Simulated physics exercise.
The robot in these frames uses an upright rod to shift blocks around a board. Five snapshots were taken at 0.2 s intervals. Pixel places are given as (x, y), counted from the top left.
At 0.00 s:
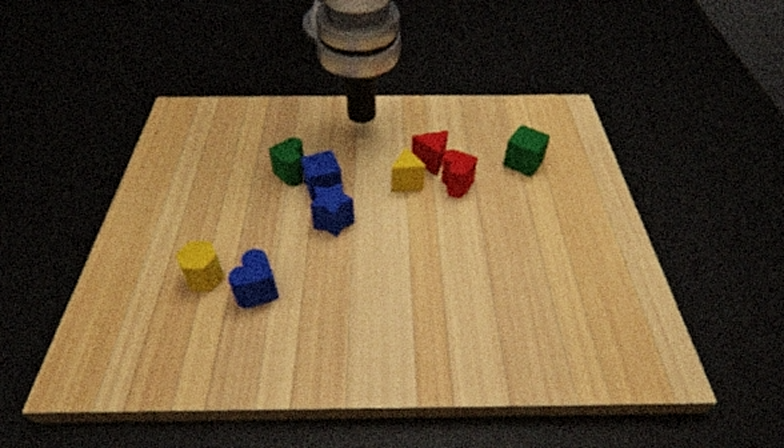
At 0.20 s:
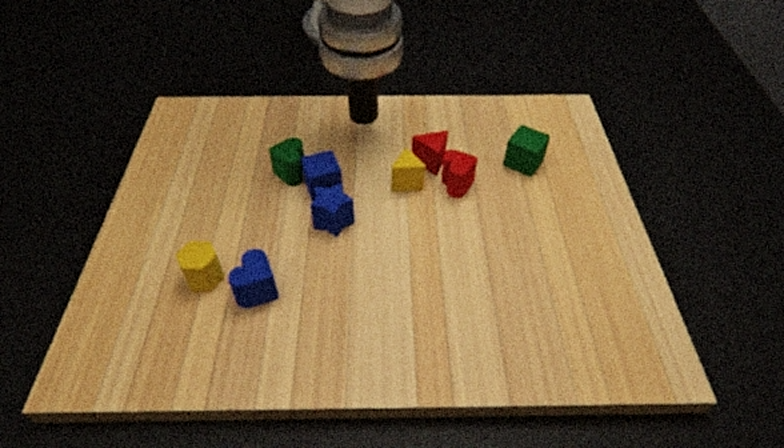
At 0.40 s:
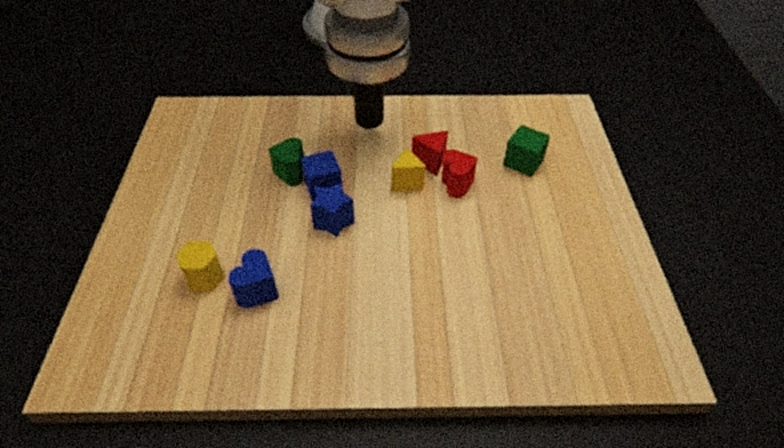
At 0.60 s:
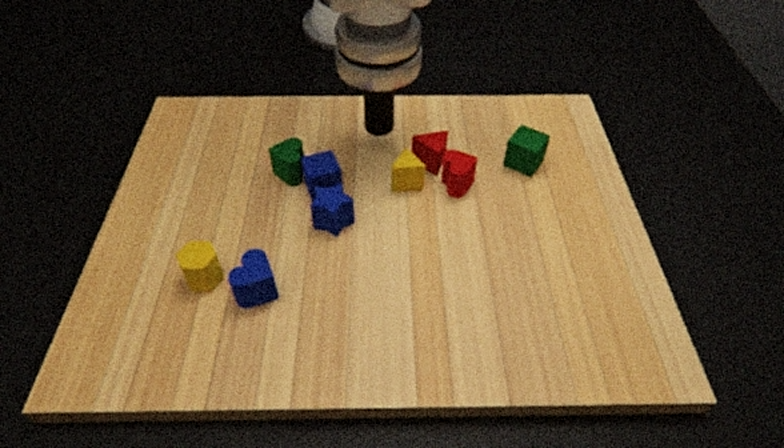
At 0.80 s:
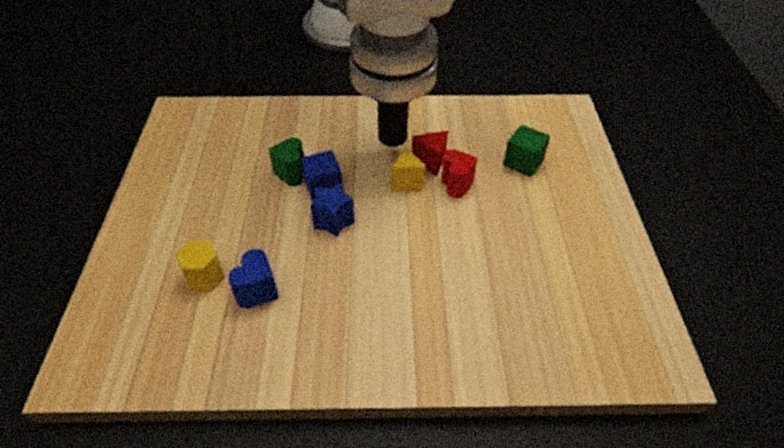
The robot's dark rod moves right and toward the viewer, nearing the still yellow triangular block.
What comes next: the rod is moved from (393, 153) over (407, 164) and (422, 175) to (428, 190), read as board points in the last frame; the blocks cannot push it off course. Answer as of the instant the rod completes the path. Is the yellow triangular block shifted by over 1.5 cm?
Yes.
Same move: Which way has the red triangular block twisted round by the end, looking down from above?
Rotates counter-clockwise.
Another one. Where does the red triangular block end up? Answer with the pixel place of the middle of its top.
The centre of its top will be at (453, 146).
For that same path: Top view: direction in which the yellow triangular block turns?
Seen from above, clockwise.
Halfway along, rod at (416, 155); yellow triangular block at (410, 168), turned 25° clockwise; red triangular block at (450, 142), turned 40° anticlockwise; red heart block at (470, 163), turned 30° clockwise.
At the end, rod at (429, 175); yellow triangular block at (412, 180), turned 105° clockwise; red triangular block at (453, 146), turned 80° anticlockwise; red heart block at (470, 163), turned 30° clockwise.
